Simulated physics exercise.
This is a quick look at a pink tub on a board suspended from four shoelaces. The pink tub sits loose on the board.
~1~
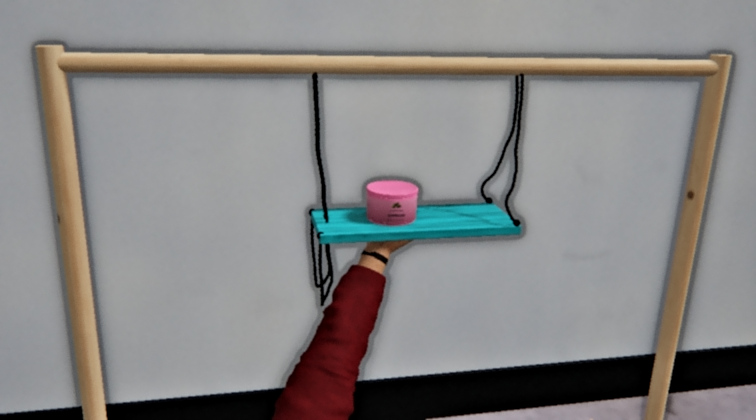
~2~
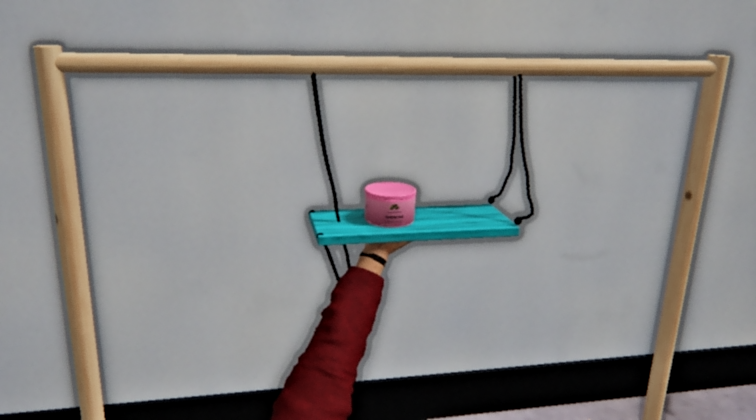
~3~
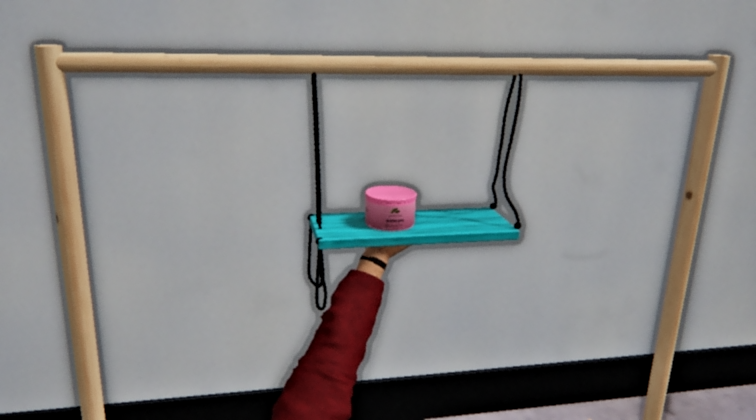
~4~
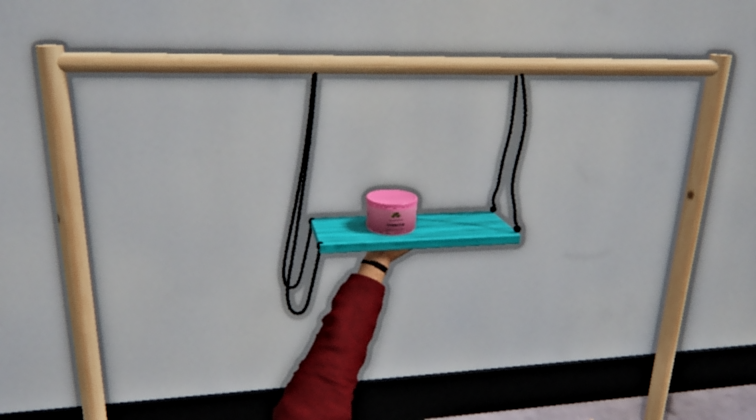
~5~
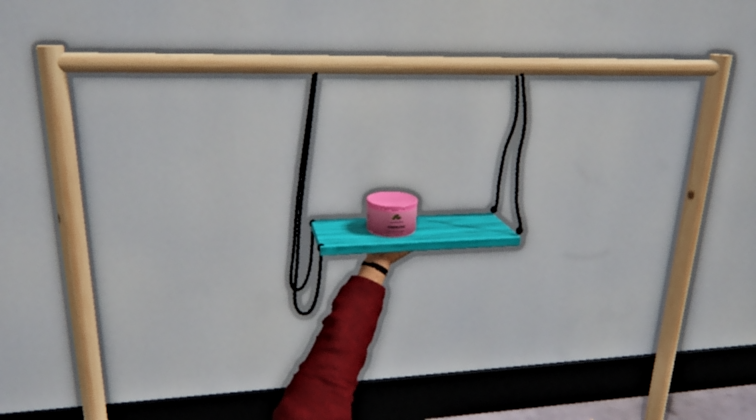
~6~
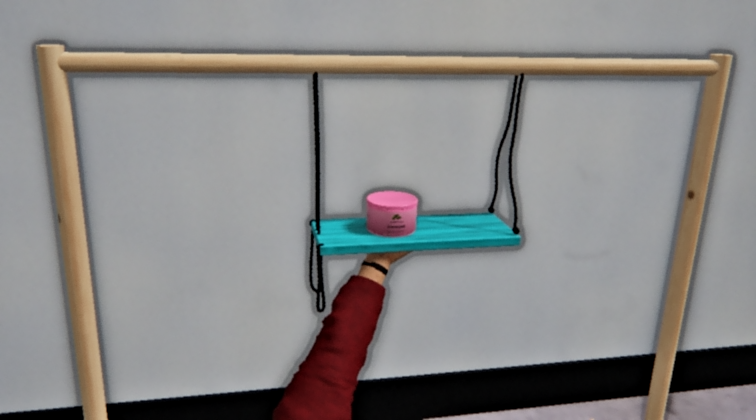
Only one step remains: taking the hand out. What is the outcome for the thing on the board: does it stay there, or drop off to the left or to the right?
The outcome: It drops off to the left.
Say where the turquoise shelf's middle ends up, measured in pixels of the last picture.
Resting point: Around (443, 294).
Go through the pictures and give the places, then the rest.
Pink tub (392, 203); turquoise shelf (424, 235), in the first picture.
Pink tub (390, 204), in the second picture.
Pink tub (390, 208), in the third picture.
Pink tub (391, 212); turquoise shelf (423, 244), in the fourth picture.
Pink tub (392, 214), in the fifth picture.
Pink tub (392, 214); turquoise shelf (424, 246); left shoelaces slack, hanging in a loop; right shoelaces almost straight, in the sixth picture.
Then, 0.78 s on from there, board tipped 45° down to the left; tub on the floor.
Then, 1.40 s on from there, board tipped 52° down to the left; tub on the floor.
In the end, board tipped 49° down to the left; tub on the floor. The pink tub falls from the left end.
